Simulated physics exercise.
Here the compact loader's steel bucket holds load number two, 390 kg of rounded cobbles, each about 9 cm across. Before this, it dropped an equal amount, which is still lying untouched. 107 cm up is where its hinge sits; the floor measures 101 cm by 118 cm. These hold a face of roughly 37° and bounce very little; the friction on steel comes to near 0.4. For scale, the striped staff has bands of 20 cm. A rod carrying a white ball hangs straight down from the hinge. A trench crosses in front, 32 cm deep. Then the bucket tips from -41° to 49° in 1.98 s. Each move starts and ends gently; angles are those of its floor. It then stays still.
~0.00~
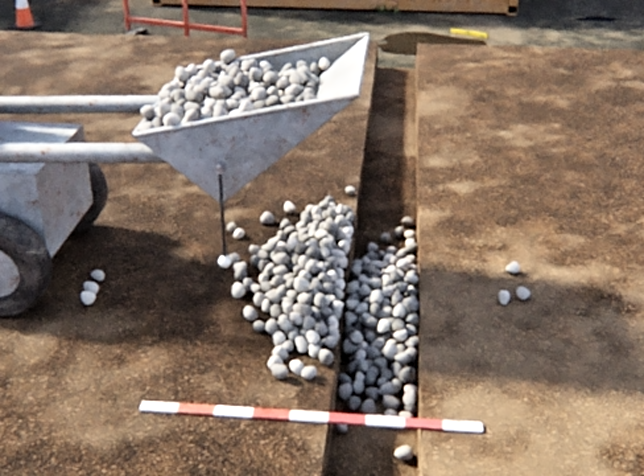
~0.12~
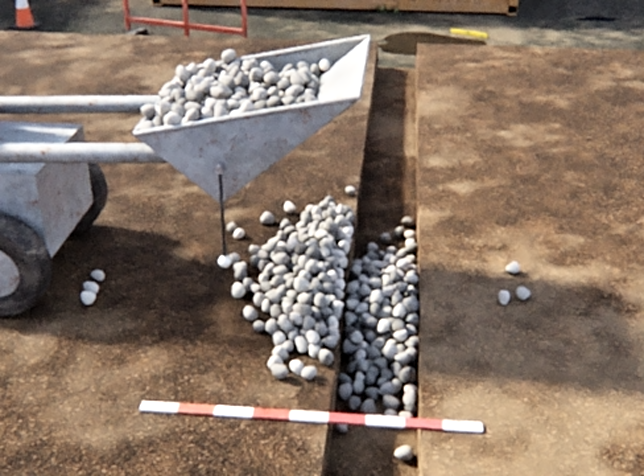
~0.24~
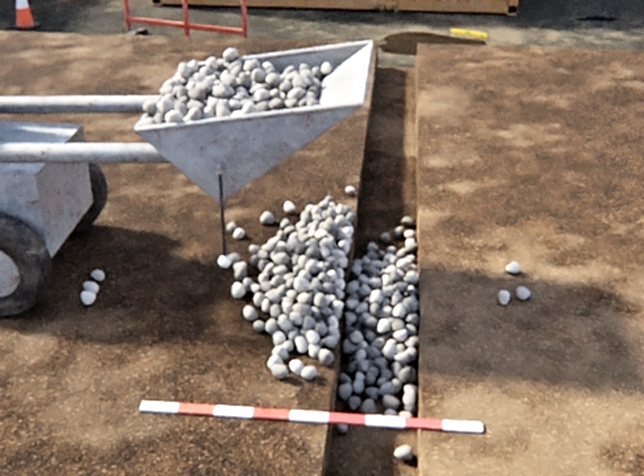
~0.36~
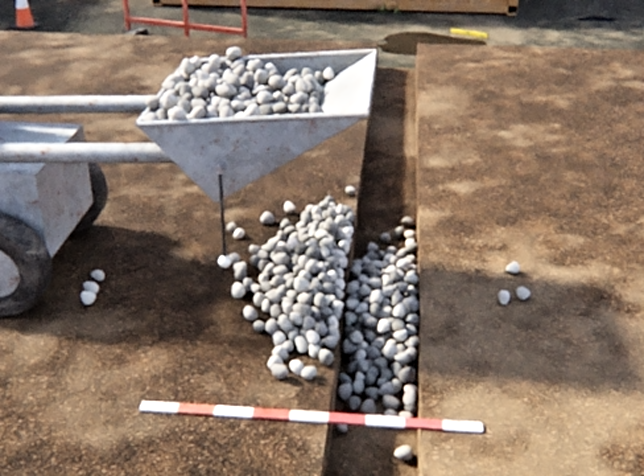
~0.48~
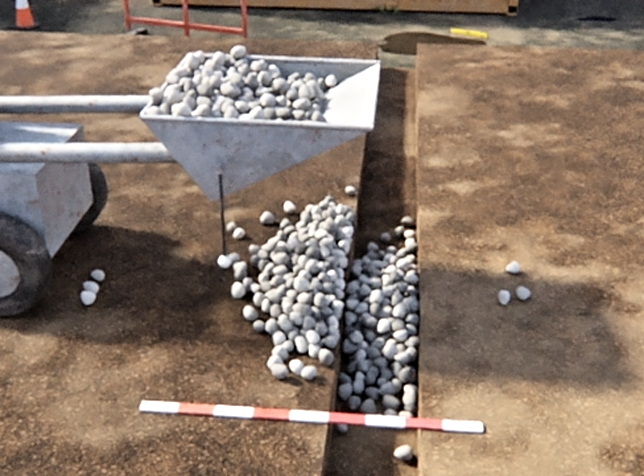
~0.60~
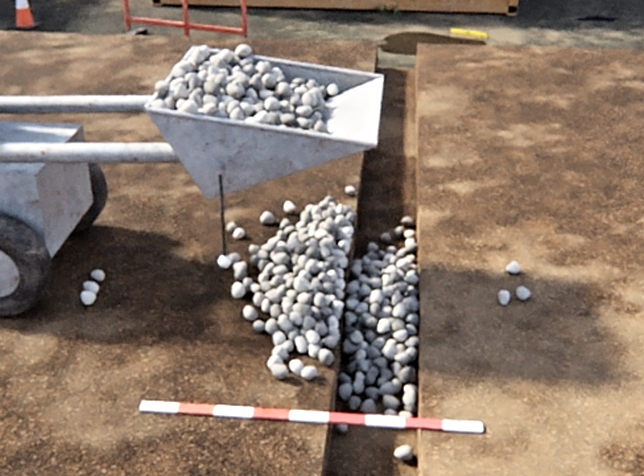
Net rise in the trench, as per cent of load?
Roughly 85 percent.
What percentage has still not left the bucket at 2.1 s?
It keeps some 10 percent of its load.
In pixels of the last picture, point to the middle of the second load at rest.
Roughly at (378, 287) in the last picture.
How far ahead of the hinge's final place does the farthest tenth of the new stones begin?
About 110 cm.
After 1.5 s the floor is at 35°; in per cent of one load, 98 in the bucket, 48 short of the trench, 54 in the trench, 1 past the trench; the foremost stones are at (450, 305).
After 2.1 s the floor is at 49°; in per cent of one load, 12 in the bucket, 63 short of the trench, 123 in the trench, 2 past the trench; the foremost stones are at (466, 280).
After 2.4 s the floor is at 49°; in per cent of one load, 0 in the bucket, 57 short of the trench, 137 in the trench, 6 past the trench; the foremost stones are at (499, 283).
After 5.1 s the floor is at 49°; in per cent of one load, 0 in the bucket, 55 short of the trench, 138 in the trench, 7 past the trench; the foremost stones are at (523, 283). Net gain in the trench, 85.
